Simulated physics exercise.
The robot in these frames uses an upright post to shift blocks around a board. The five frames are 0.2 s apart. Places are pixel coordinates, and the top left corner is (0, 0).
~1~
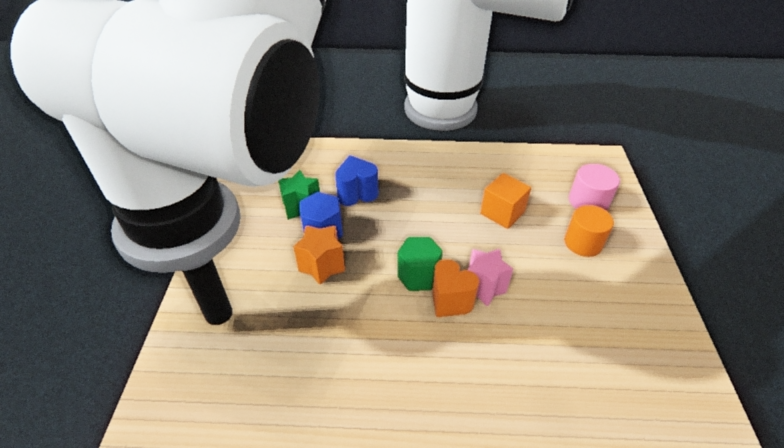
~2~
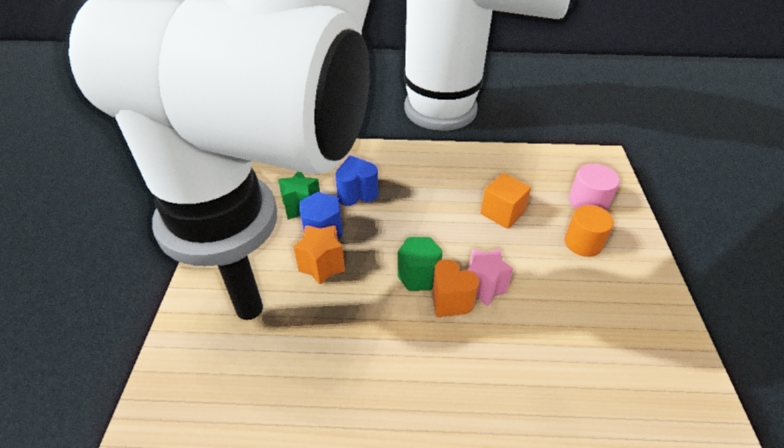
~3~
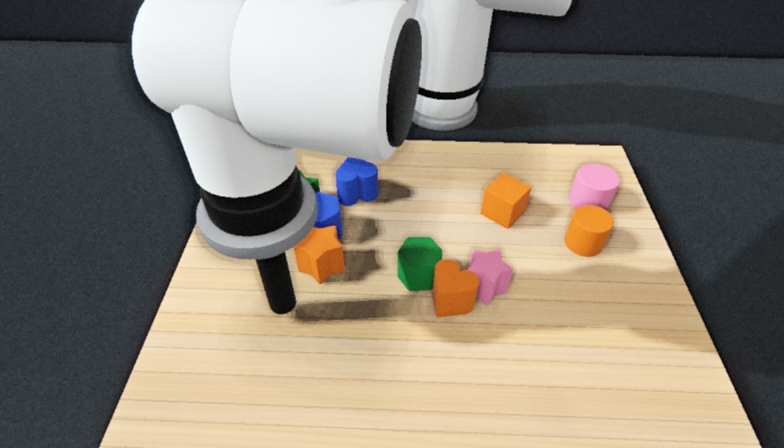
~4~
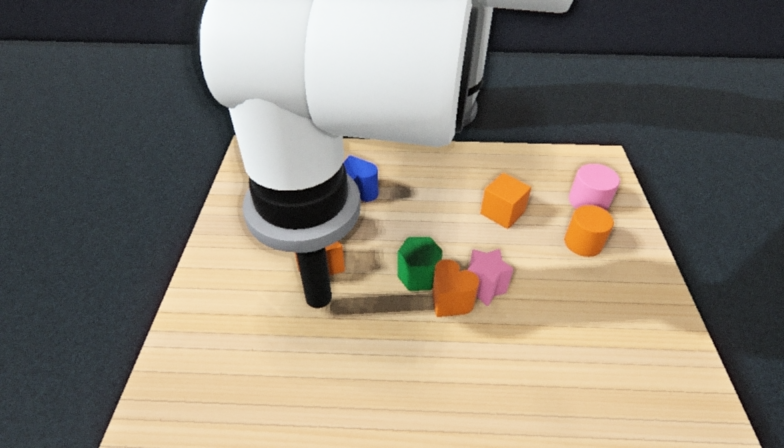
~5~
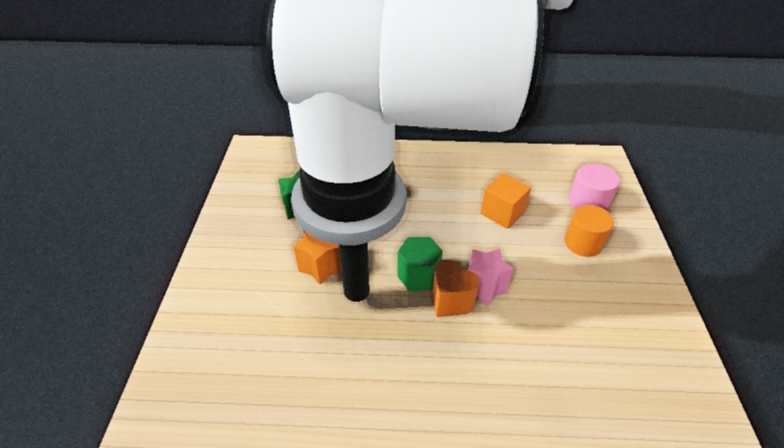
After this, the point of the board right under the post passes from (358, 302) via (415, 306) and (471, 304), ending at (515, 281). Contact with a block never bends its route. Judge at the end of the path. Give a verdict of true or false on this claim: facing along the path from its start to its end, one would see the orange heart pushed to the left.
This is true.
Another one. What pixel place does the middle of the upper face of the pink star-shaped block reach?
Its top face will be centred at roughly (552, 222).
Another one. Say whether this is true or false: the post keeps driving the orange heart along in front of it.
The statement is correct.
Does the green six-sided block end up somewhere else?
No, that is not how it ends up.
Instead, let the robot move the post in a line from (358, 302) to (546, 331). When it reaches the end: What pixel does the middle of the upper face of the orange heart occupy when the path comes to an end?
For the centre of its top, I'd go with (512, 275).
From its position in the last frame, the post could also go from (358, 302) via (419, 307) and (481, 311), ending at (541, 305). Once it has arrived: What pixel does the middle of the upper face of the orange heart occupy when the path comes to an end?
Somewhere near (552, 256).
What follows on the original path. One third of the way, post at (416, 297); nothing pushed yet.
Two thirds of the way, post at (474, 294); orange heart at (503, 269), turned 20° anticlockwise; pink star-shaped block at (519, 248), turned 15° anticlockwise.
At the end, post at (518, 271); green six-sided block in place; orange heart at (545, 245), turned 35° anticlockwise; pink star-shaped block at (552, 222), turned 30° anticlockwise.
